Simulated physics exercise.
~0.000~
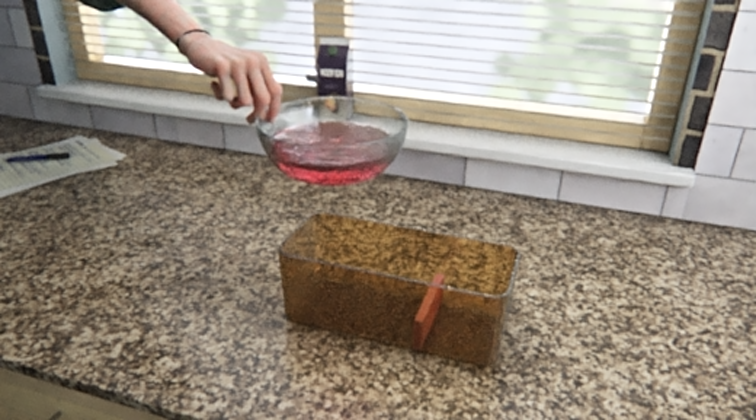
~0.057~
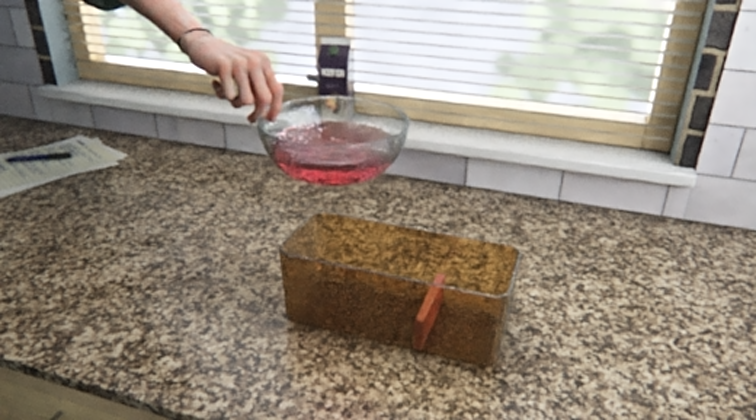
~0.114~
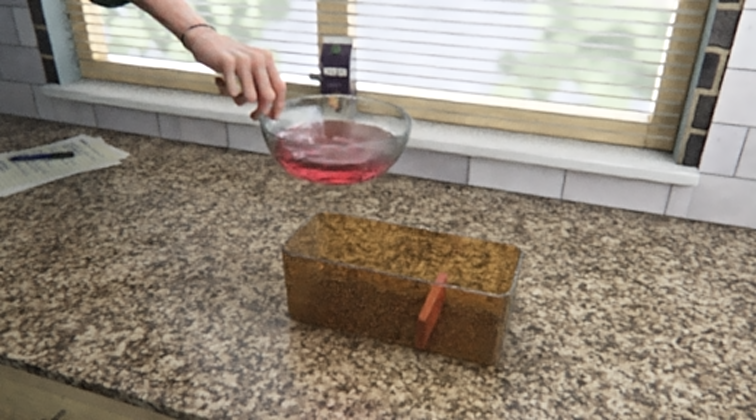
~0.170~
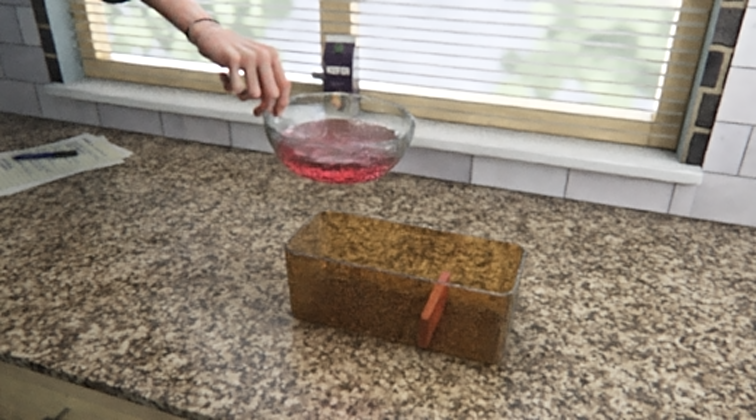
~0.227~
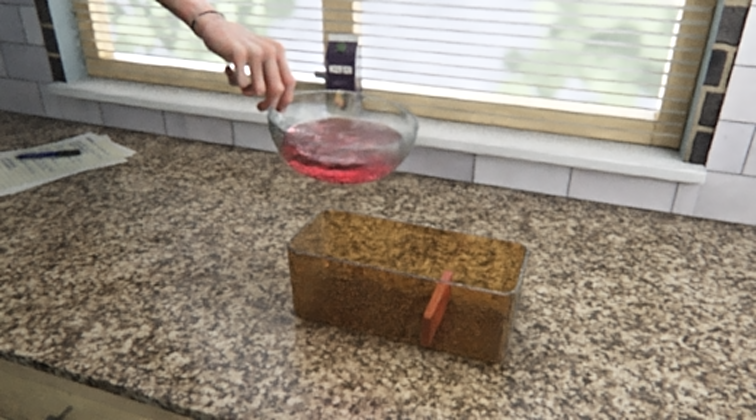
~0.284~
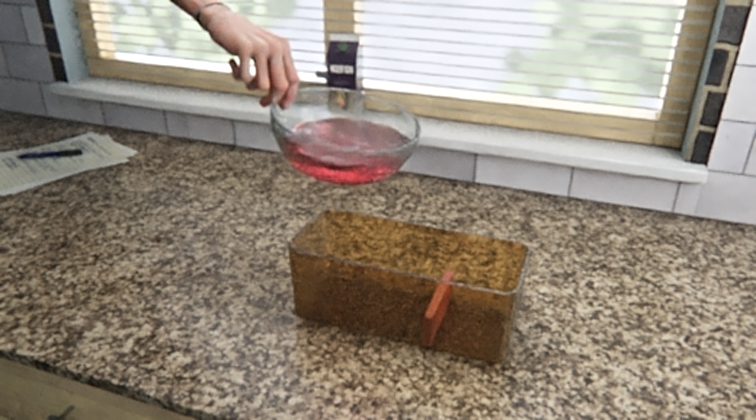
On a speckled brown granite counter before a bright window with blinds and white tiles, the view looks slightly down. A hand reaching from the upper left holds a clear round bowl of red liquid above an amber see-through long basin with an orange-red piece at its front, papers and a pen at left. The bowl tilts slightly, rightward side dipping, while the camera drifts very slightly.
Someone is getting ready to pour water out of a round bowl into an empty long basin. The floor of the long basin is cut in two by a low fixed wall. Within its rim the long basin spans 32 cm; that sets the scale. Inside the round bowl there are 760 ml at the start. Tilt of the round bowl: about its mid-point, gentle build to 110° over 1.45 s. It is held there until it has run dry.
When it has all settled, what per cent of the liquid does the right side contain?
The right side contains about 49 per cent.
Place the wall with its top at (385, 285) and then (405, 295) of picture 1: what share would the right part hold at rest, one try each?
It comes to 90 per cent, and then 75 per cent.
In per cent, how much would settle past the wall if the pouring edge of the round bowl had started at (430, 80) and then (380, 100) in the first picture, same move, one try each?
Try 1: Approx. 75 %; try 2: Approx. 20 %.
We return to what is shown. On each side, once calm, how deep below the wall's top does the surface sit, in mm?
About 34 mm left, about 18 mm right.
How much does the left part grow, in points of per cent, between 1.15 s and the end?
Around 4 per cent.
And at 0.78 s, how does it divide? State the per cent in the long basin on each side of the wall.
Lab note: Left near 4 %, right near 16.
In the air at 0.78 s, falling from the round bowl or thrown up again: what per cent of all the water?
Around 32 in a hundred.
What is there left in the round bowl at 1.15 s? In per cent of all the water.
I reckon near 1 per cent still sits there.
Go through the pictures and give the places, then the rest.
The first picture shows tilt 0°; pouring edge (404, 130); surface from (276, 132) to (398, 150); the long basin's rim runs from (295, 231) to (514, 273); the wall's top is at (430, 297).
The second picture shows tilt 0°; pouring edge (405, 130); surface from (278, 132) to (399, 149).
The third picture shows tilt 2°; pouring edge (408, 131); surface from (280, 130) to (400, 150).
The fourth picture shows tilt 4°; pouring edge (411, 133); surface from (284, 129) to (404, 150).
The fifth picture shows tilt 7°; pouring edge (415, 135); surface from (287, 128) to (408, 149).
The sixth picture shows tilt 10°; pouring edge (417, 140); surface from (290, 128) to (411, 150).
Then, 0.78 s in, the tilt is 62° and 50 per cent is still to pour, 4 is left of the wall and 15 right of it.
Then, 1.15 s in, the tilt is 99° and 1 per cent is still to pour, 46 is left of the wall and 49 right of it.
Then, 1.53 s in, the tilt is 110° and 0 per cent is still to pour, 50 is left of the wall and 49 right of it.
Then, 1.95 s in, the tilt is 110° and 0 per cent is still to pour, 50 is left of the wall and 49 right of it.
Finally, 50 per cent lies left of the wall, 49 right of it and 1 outside.
